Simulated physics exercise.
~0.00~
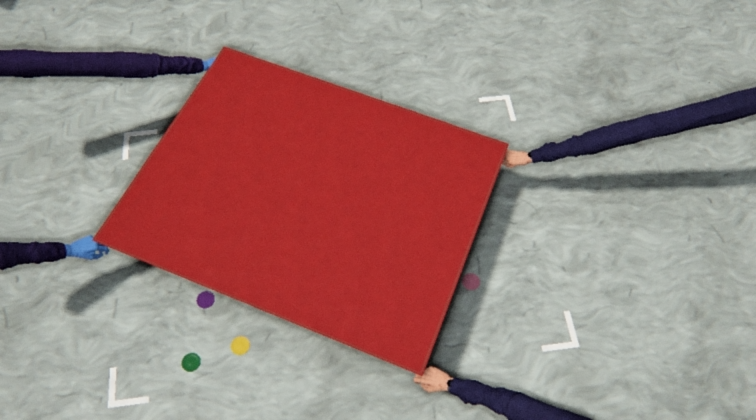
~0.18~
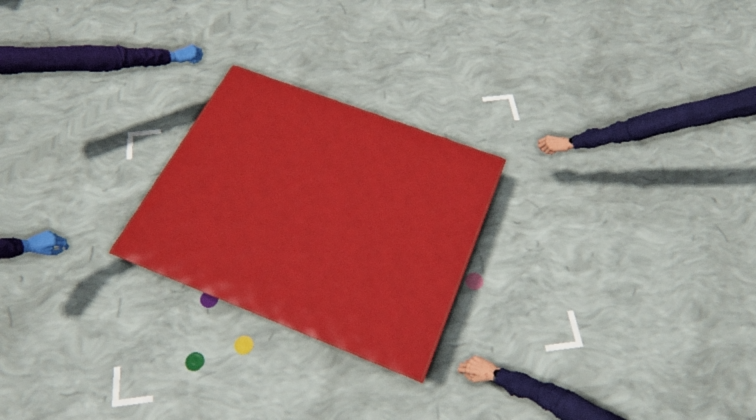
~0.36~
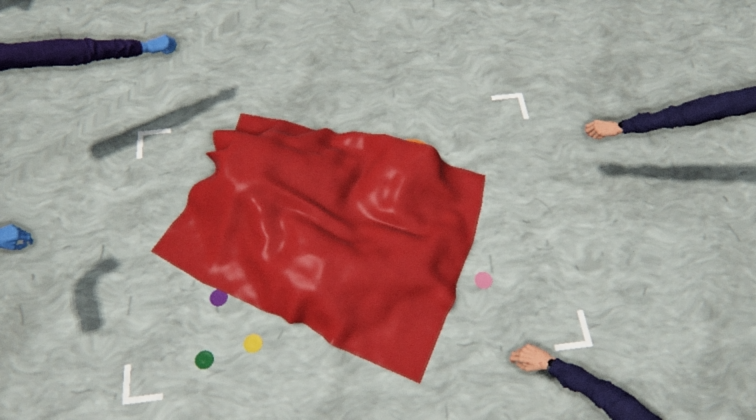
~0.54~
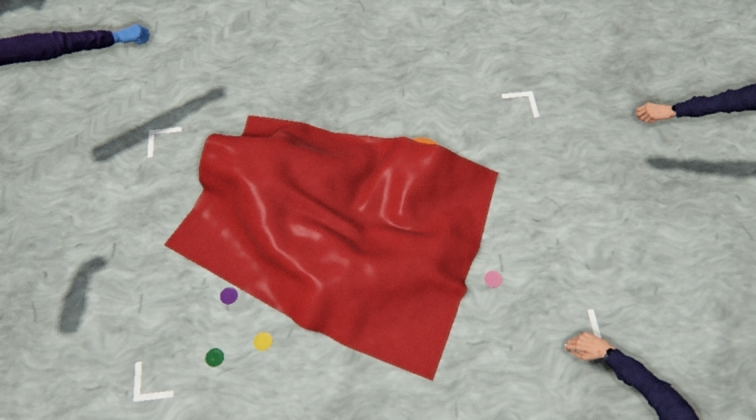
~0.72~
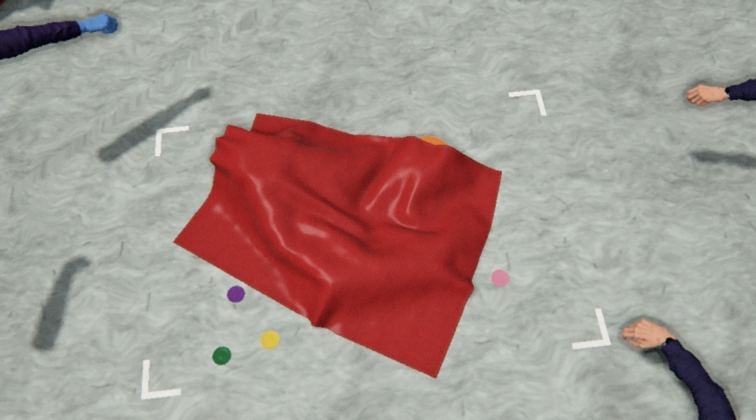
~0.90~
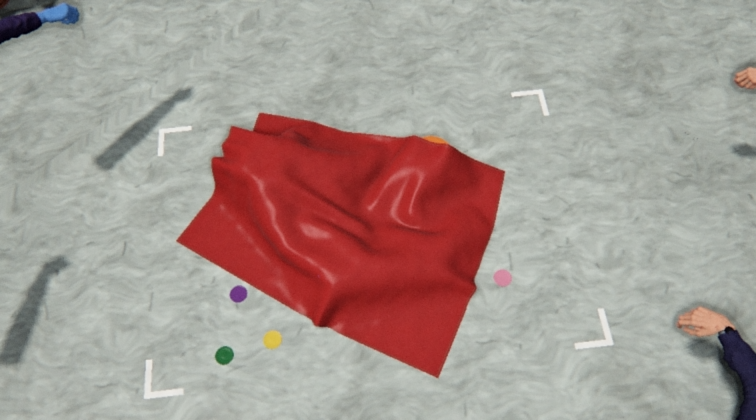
The footage shows four hands, two blue and two bare, releasing a flat red cloth and drawing away as it drops and crumples on a grey floor. It settles in folds, with pink, yellow, purple and green discs uncovered around it and something orange peeking out at its upper edge.
